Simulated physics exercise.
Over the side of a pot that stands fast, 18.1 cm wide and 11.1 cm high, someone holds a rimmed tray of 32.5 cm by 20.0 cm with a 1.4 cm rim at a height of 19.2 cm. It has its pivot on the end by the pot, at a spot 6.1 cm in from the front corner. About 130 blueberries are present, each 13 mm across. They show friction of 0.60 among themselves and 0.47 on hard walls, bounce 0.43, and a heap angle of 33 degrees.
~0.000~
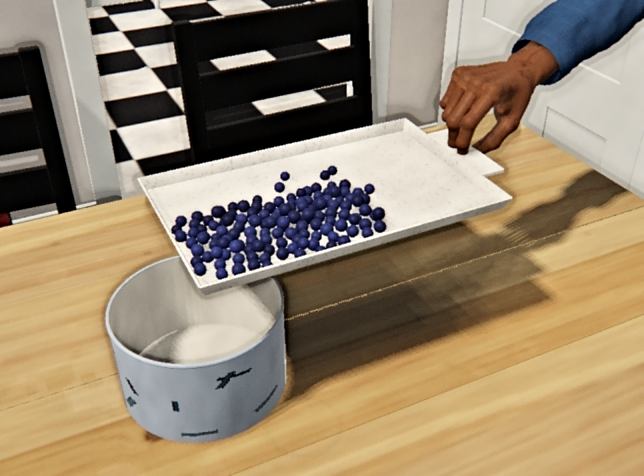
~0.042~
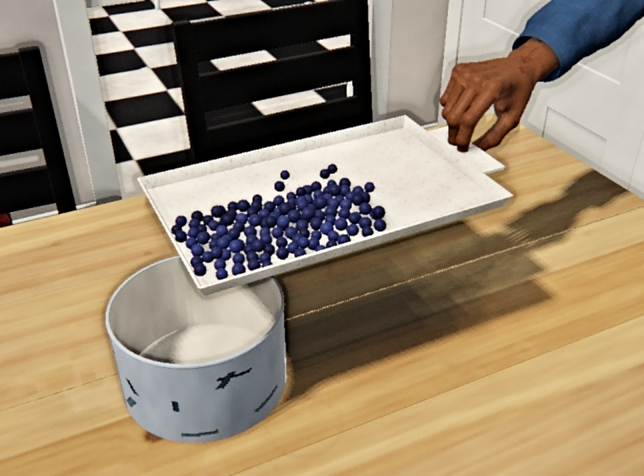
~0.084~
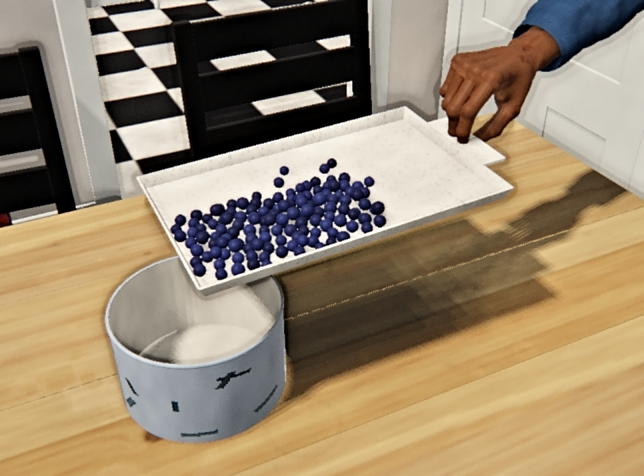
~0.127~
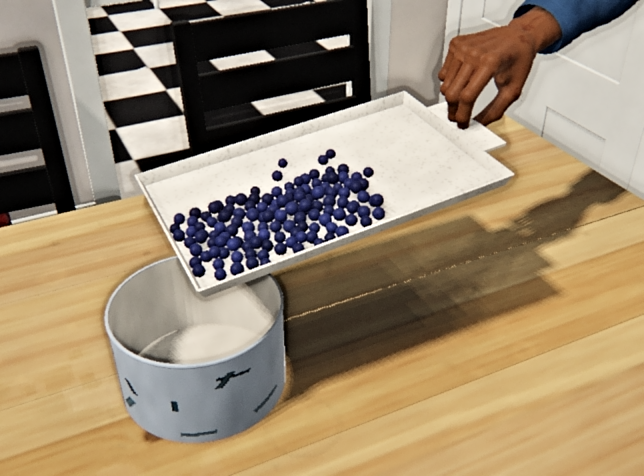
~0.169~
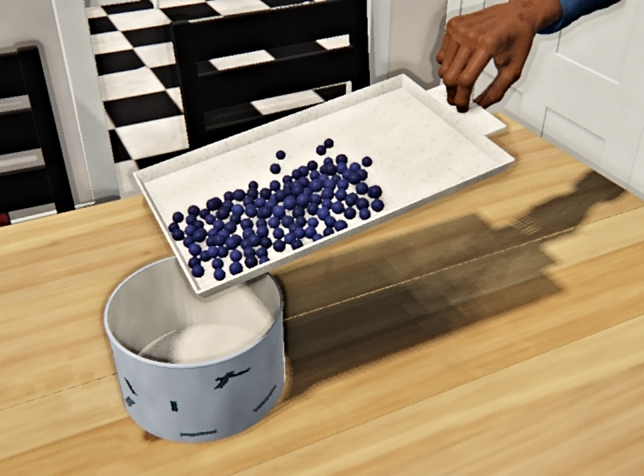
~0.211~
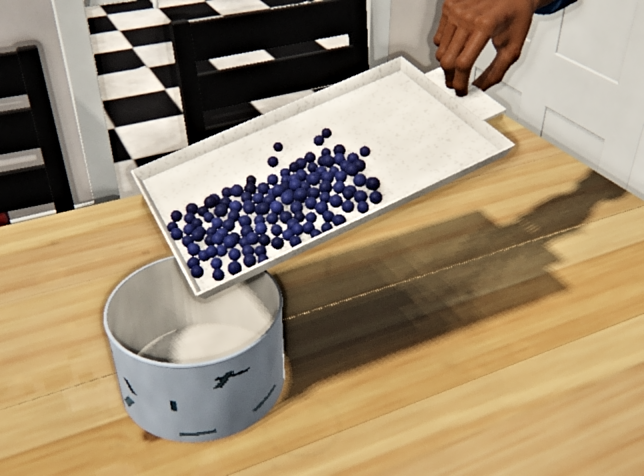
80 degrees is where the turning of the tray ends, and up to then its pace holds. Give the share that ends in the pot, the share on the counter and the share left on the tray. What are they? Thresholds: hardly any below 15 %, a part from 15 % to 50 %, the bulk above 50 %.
Prediction - pot: A part; counter: The bulk; left on the tray: Hardly any.
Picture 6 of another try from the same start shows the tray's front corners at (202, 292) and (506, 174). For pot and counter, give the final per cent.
Split: Pot = 30, counter = 70.
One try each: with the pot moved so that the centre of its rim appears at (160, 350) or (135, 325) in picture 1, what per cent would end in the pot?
Some 95 and 65 per cent.
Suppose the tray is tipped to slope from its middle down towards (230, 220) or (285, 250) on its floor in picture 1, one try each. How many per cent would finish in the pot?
First try: About 65 percent; second try: About 30 percent.
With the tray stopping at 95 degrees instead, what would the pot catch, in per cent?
The pot would get around 45 per cent.
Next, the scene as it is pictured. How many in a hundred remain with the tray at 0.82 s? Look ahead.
90 %, give or take.
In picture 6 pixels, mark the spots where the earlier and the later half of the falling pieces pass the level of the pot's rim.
I'd mark about (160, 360) for the first half, then (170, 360) for the second.
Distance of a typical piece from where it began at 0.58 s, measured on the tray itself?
Displacement on the tray: Roughly 2 cm.
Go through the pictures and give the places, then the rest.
Tray tilt 0 degrees, front corners at (204, 282) and (504, 196); middle of the pieces at (283, 225); pot at (196, 304), in the first frame.
Tray tilt 1 degrees, front corners at (204, 282) and (505, 194); middle of the pieces at (283, 225), in the second frame.
Tray tilt 3 degrees, front corners at (203, 283) and (505, 186); middle of the pieces at (282, 222), in the third frame.
Tray tilt 6 degrees, front corners at (202, 285) and (506, 173), lowest corner left front; middle of the pieces at (281, 218), in the fourth frame.
Tray tilt 10 degrees, front corners at (201, 286) and (506, 159), lowest corner left front; middle of the pieces at (279, 213), in the fifth frame.
Tray tilt 13 degrees, front corners at (200, 288) and (506, 144), lowest corner left front; middle of the pieces at (277, 208); pot at (194, 303). Its pace works out near 90 degrees a second, in the sixth frame.
Then, at 0.58 s, tilt 46 degrees; the tray holds 100 %, the pot 0 %.
After 0.82 s, tilt 67 degrees; the tray holds 90 %, the pot 0 %.
Then, at 1.18 s, tilt 80 degrees; the tray holds 20 %, the pot 25 %.
In the end, at 2.4 s, pot 40 %, counter 60 %, tray 0 %.
